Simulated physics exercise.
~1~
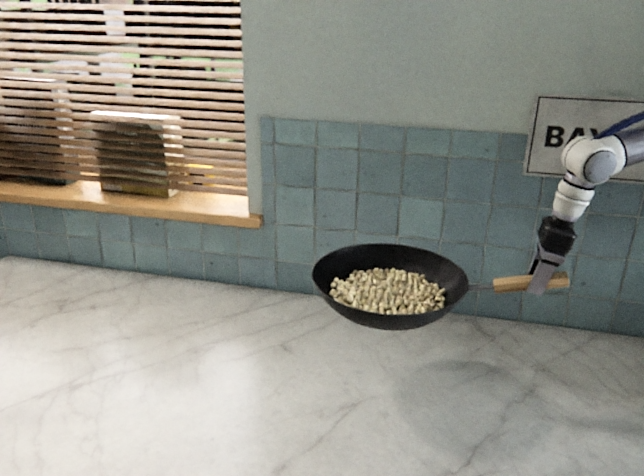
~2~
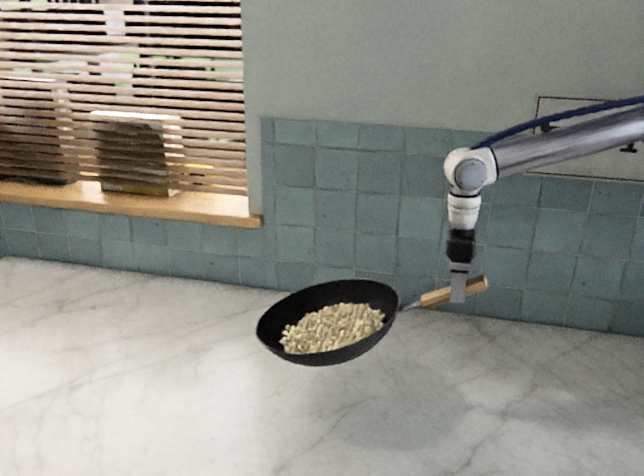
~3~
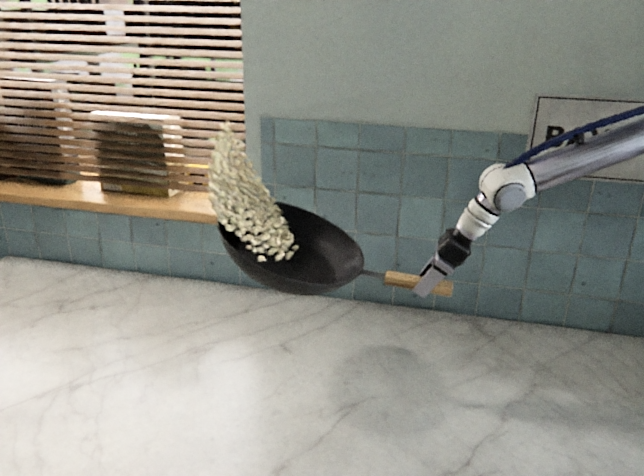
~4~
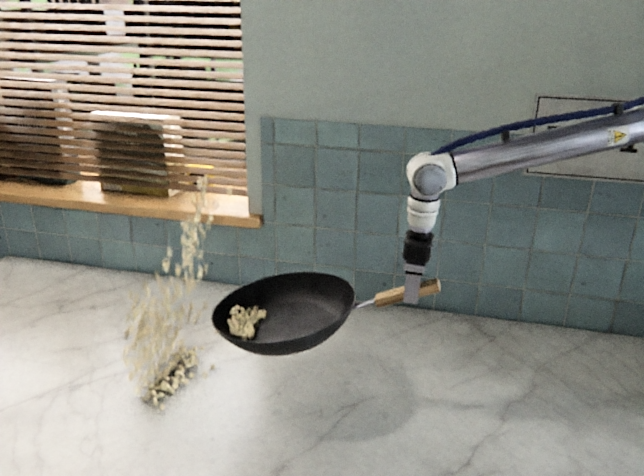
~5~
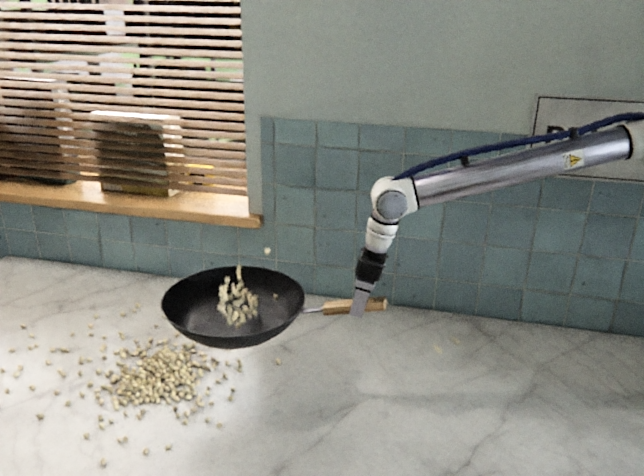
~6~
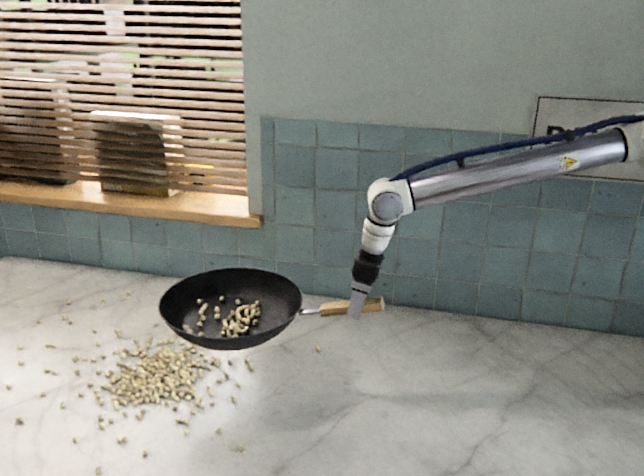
A robot arm jerks a frying pan leftward, flinging most of its beans onto the counter.
